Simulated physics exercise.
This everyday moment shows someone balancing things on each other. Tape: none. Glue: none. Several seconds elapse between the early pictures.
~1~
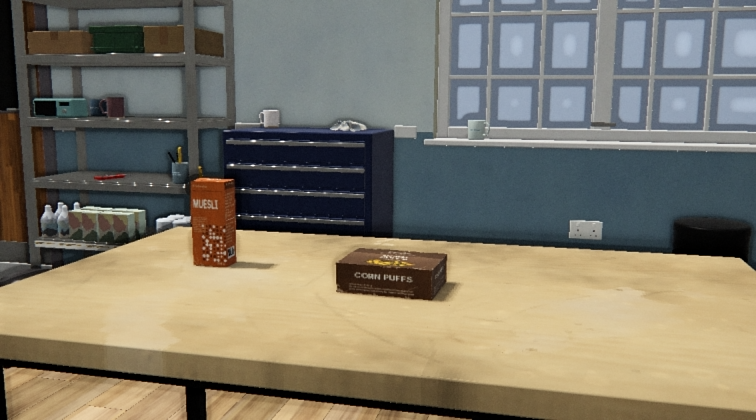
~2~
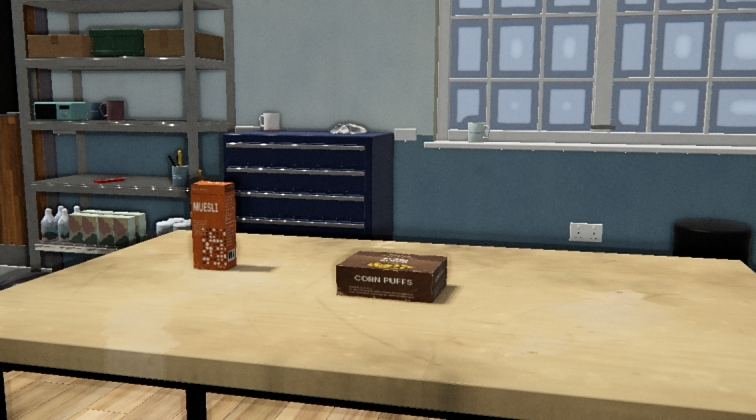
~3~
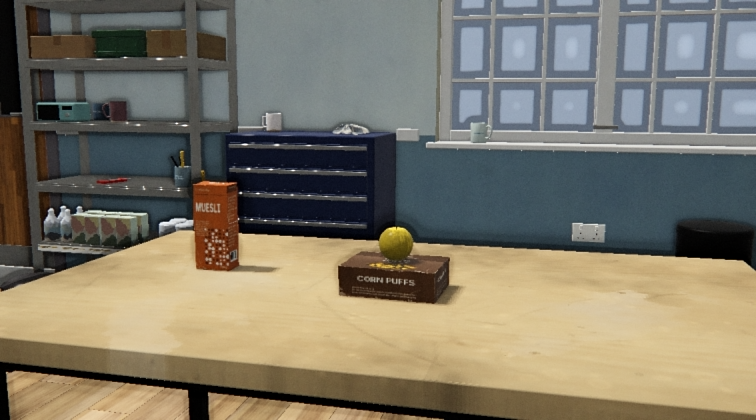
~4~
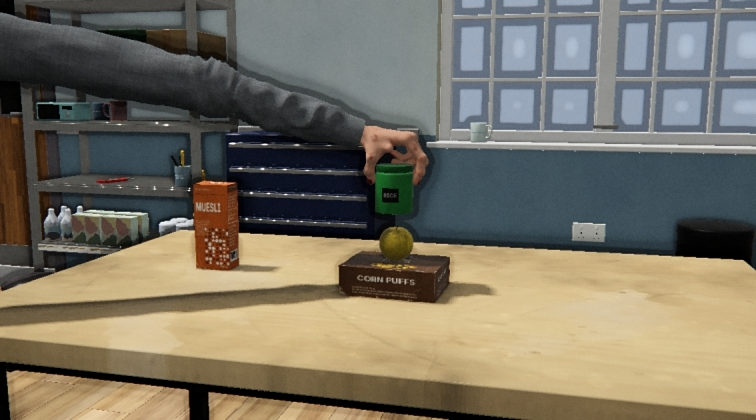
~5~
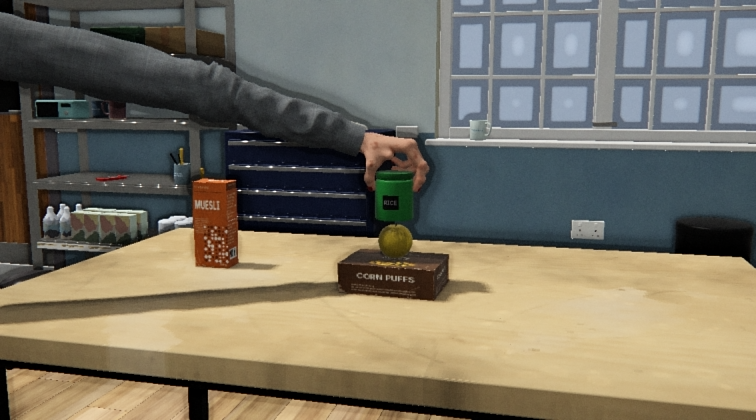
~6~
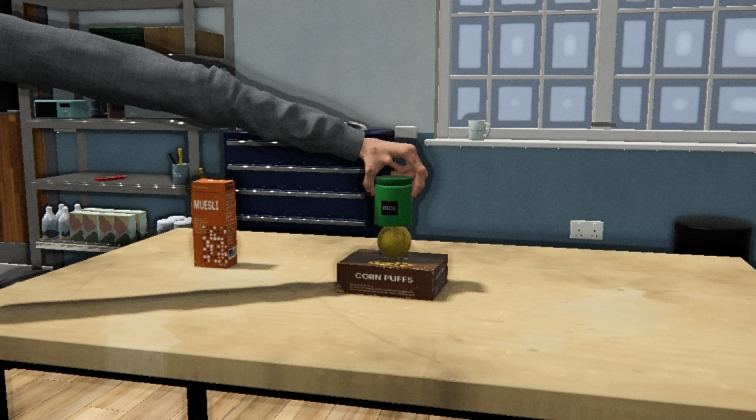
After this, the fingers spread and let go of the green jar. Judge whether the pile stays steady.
Honestly, the pile doesn't make it, sadly.
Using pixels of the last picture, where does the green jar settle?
End spot: Near (273, 262).
Then, 0.70 s on from there, green jar now fallen.
Then, 0.80 s on from there, things are still on the move.
In the end, fallen, green jar; the other 3 unmoved. At the end, from the last picture's camera, green jar near (273, 263). The pile gives way.
